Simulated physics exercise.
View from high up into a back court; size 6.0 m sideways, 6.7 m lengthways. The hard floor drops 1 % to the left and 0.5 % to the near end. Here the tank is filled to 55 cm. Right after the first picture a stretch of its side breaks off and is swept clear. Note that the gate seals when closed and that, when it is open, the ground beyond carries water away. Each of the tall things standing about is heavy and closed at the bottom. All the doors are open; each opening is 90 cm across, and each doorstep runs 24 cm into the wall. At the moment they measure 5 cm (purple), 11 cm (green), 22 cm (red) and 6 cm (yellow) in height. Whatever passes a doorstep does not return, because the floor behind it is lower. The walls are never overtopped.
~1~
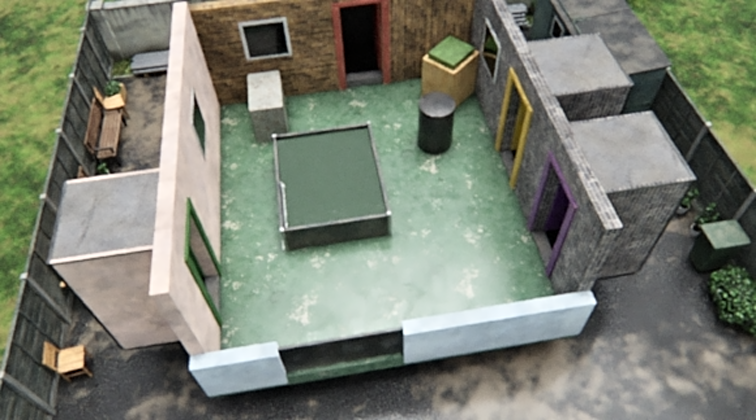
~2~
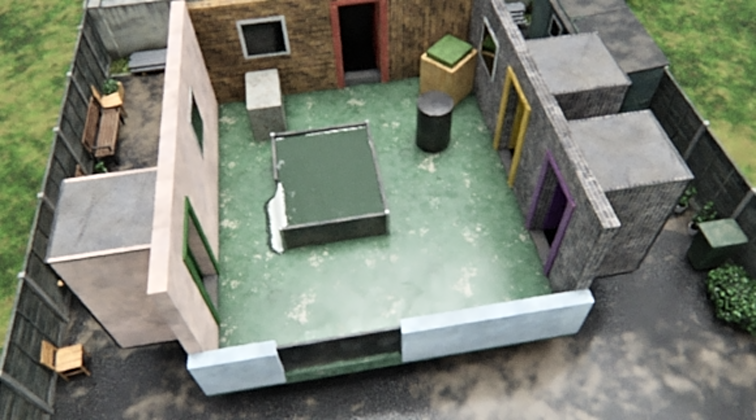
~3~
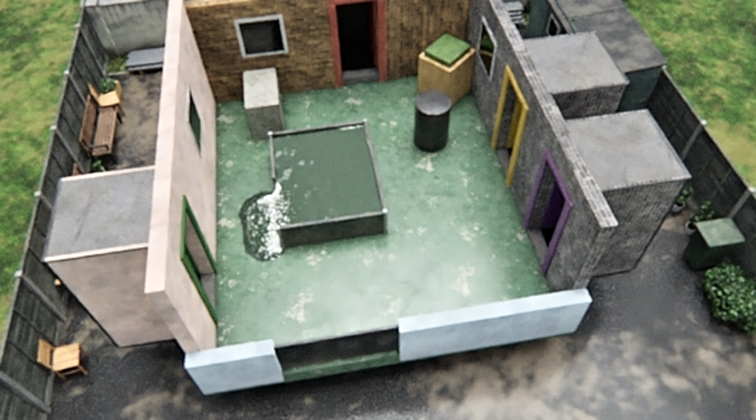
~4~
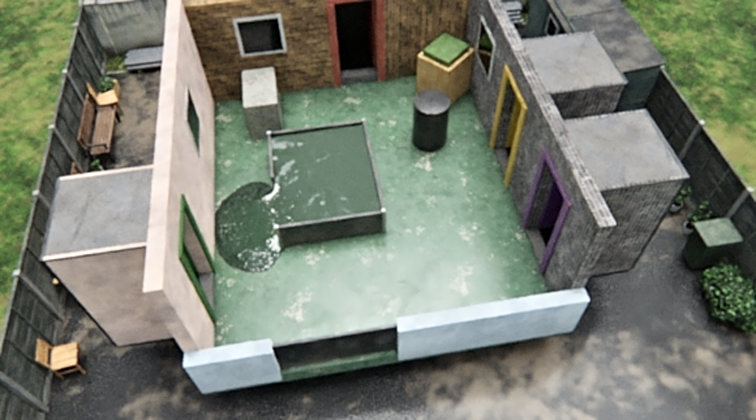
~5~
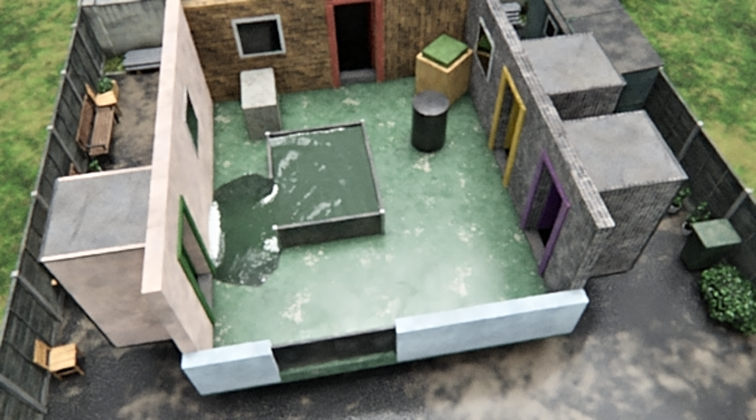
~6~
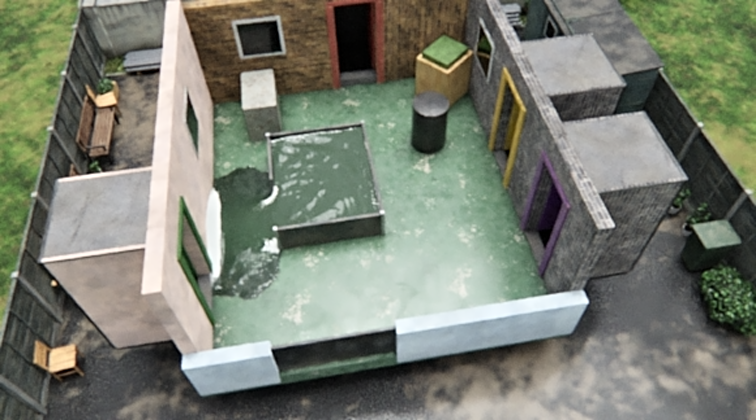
The clip opens on a roofless walled court seen from above, with a square tank of still, dark green water on a pale green floor. A gap appears in the tank's left side and water pours out, spreading leftward in a rounded pool, then reaching the left wall and creeping nearer the viewer.
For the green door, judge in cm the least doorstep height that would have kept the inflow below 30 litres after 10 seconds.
A doorstep of about 17 cm.
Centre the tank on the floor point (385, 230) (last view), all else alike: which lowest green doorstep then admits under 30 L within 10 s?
With that change, some 27 centimetres.
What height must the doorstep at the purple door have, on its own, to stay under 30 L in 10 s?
At purple, about 6.5 cm.
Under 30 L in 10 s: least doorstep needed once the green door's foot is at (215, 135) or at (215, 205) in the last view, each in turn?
You'd want roughly 14.0 cm there first, then roughly 27 cm.
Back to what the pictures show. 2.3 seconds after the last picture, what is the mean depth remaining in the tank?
I'd put it near 27 cm.
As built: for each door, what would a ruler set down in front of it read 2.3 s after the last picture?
Depths in cm - purple: 0, green: 17, red: 0, yellow: 0.
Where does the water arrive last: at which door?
The yellow door.
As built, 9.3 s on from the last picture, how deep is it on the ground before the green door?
Depth: Near 9.0 cm.
Then, 0.7 s after the last picture water covers 15 % of the floor, deepest (44 cm) near (213, 242); 21 cm at the green door, 3 litres in over its 11 cm doorstep.
Then, 2.3 s after the last picture water covers 35 % of the floor, deepest (33 cm) near (213, 374); 17 cm at the green door, 57 litres in over its 11 cm doorstep.
Then, 9.3 s after the last picture water covers 100 % of the floor, deepest (15 cm) near (213, 374); 9 cm at the green door, 83 litres in over its 11 cm doorstep.
At the green door as built, the water peaked near 22 cm, 1.1 s after the last picture.
With a doorstep of 15 cm, 42 litres would have come in within the 10 s; with 20.5 cm, 13 litres. So under 30 litres takes about 17 cm.
